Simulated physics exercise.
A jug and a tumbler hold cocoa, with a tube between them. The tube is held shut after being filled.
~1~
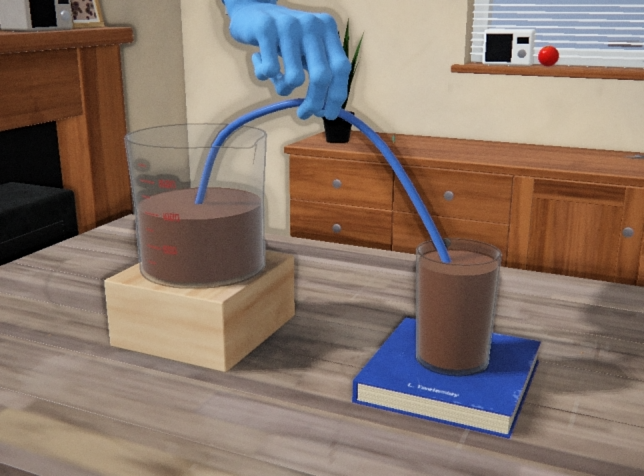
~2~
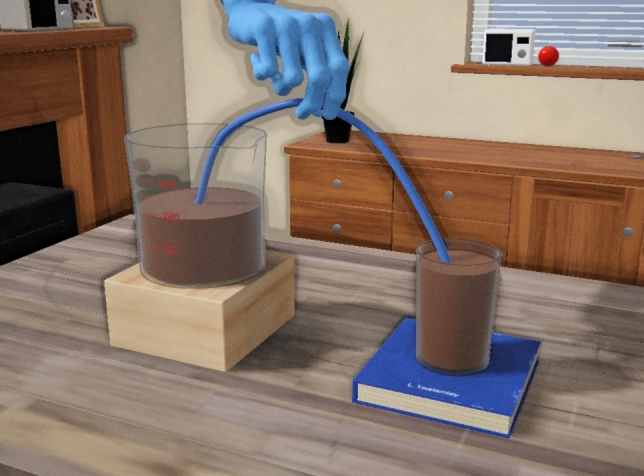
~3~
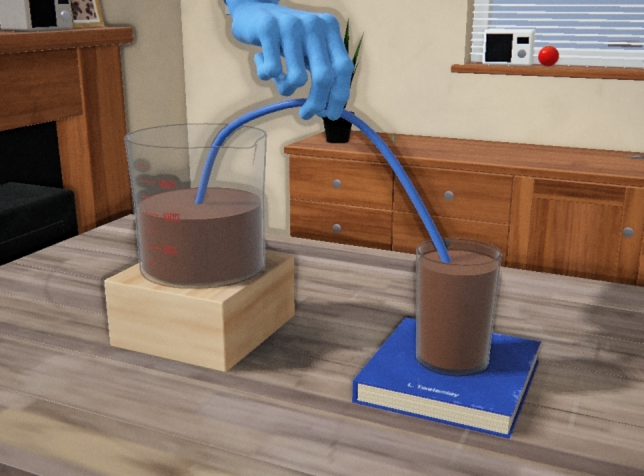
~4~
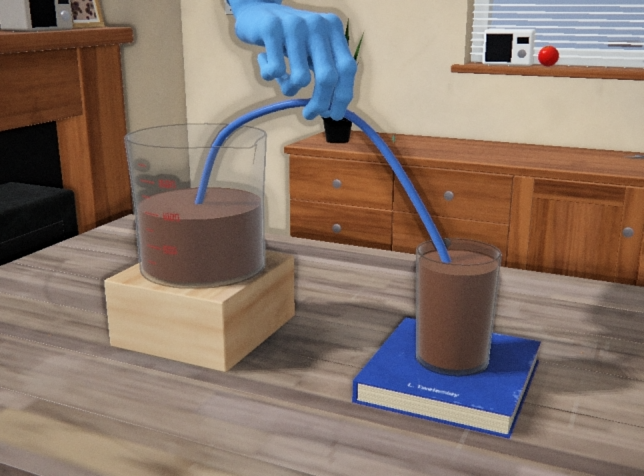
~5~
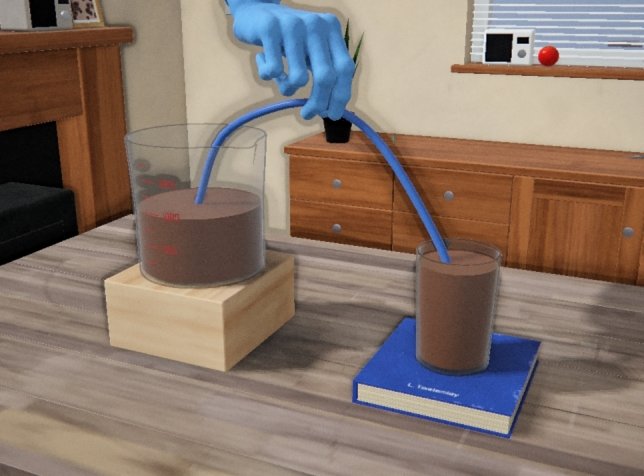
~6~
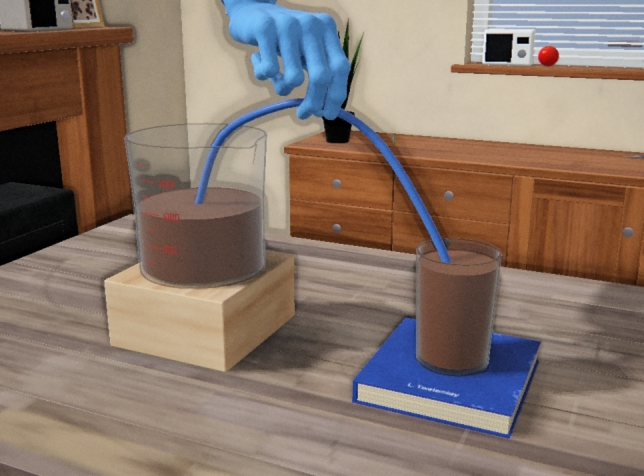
On a wooden table in a room, a blue hand pinched a blue tube linking a half-full jug of cocoa on a block to a nearly full tumbler on a book, and nothing visibly moved.
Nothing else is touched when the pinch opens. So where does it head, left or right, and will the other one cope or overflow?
Cocoa goes - heads right, receiving - overflows.
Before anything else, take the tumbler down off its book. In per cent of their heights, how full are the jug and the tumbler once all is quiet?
In the order asked, around 20 and then 100 per cent.
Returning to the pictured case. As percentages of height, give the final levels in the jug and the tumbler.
They end up at about 35 and 100 percent of their heights.
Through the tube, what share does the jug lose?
About 20 %.
Shortly, the jug is about half full; the tumbler is full to the brim; the lower one has lost some.
Then, the jug is about a third full; the tumbler is full to the brim; the lower one has lost some; the two surfaces are level.
At the finish, the jug is about a third full; the tumbler is full to the brim; the lower one has lost some; the two surfaces are level.
